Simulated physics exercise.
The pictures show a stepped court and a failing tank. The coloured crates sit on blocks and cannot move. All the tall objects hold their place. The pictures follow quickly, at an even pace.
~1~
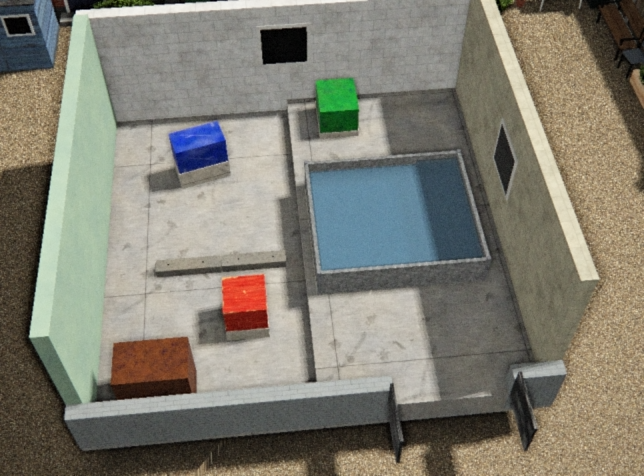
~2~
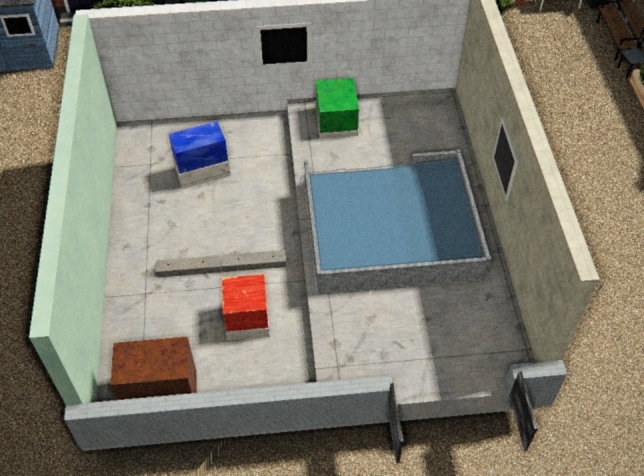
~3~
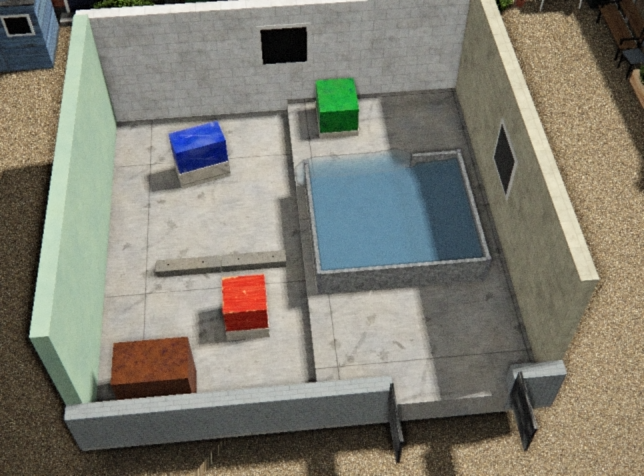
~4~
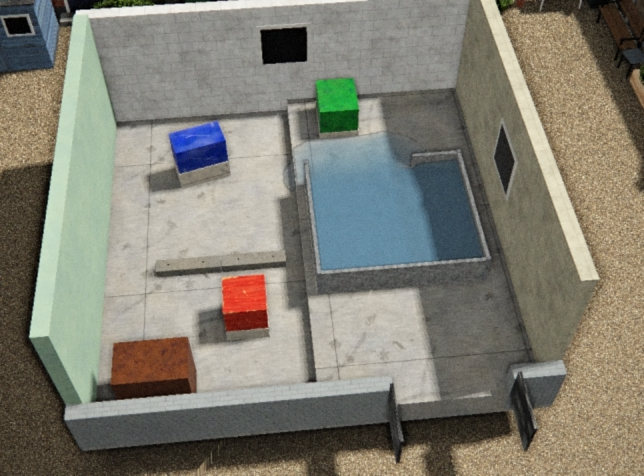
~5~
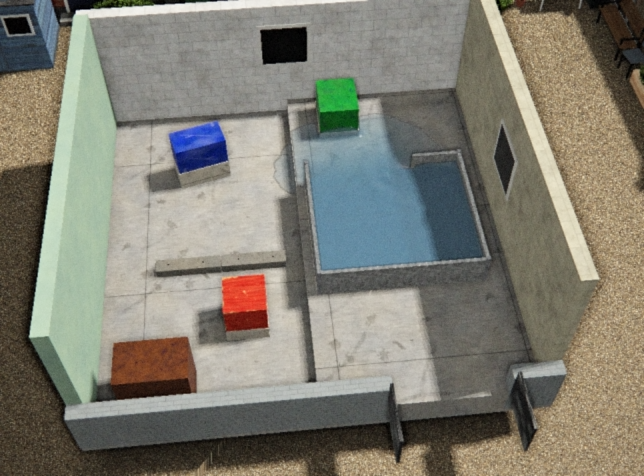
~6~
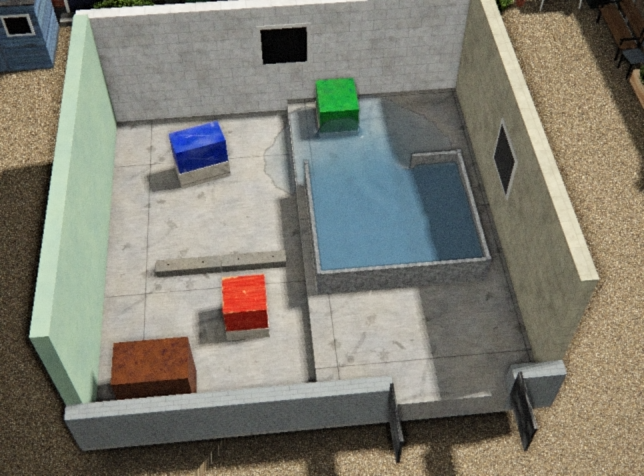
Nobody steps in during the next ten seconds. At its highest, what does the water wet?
One by one: The green crate is wetted; the blue crate escapes dry; the red crate escapes dry.
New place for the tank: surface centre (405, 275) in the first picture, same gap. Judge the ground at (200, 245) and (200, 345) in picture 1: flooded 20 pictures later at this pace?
As listed: No water, not flooded.
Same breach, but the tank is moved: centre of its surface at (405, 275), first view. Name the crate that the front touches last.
The red crate.
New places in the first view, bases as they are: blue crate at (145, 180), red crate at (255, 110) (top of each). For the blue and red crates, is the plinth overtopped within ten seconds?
My reading: The blue one remains dry; the red one is wetted.
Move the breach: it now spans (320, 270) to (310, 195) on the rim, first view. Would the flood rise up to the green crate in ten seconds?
The green crate stays dry.
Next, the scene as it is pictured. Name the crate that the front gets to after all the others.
It is the red one.
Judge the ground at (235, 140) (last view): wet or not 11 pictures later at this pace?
Answer: Under water.
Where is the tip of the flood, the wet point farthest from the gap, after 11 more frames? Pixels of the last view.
Near (127, 125).
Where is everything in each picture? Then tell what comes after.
The open tank at (393, 212) is whole and still, in the first frame.
The front is at a hidden place, out from the gap on the open tank's far side, in the second frame.
Water pours out on the open tank's far side and has run to a hidden place, in the third frame.
The front is at (296, 151), out from the gap on the open tank's far side, in the fourth frame.
The front is at (385, 117), out from the gap on the open tank's far side, in the fifth frame.
The front is at (375, 99), out from the gap on the open tank's far side, in the sixth frame.
A moment on, water covers 20 % of the floor; the green crate water round its plinth, the blue crate not reached, the red crate not reached.
Next, water covers 25 % of the floor; the green crate water round its plinth, the blue crate water round its plinth, the red crate not reached.
Then, water covers 40 % of the floor; the green crate water round its plinth, the blue crate water round its plinth, the red crate not reached.
Later, water covers 65 % of the floor; the green crate water round its plinth, the blue crate water round its plinth, the red crate not reached.
In the end, water covers 85 % of the floor; the green crate was topped, the blue crate stayed above the water, the red crate stayed above the water.
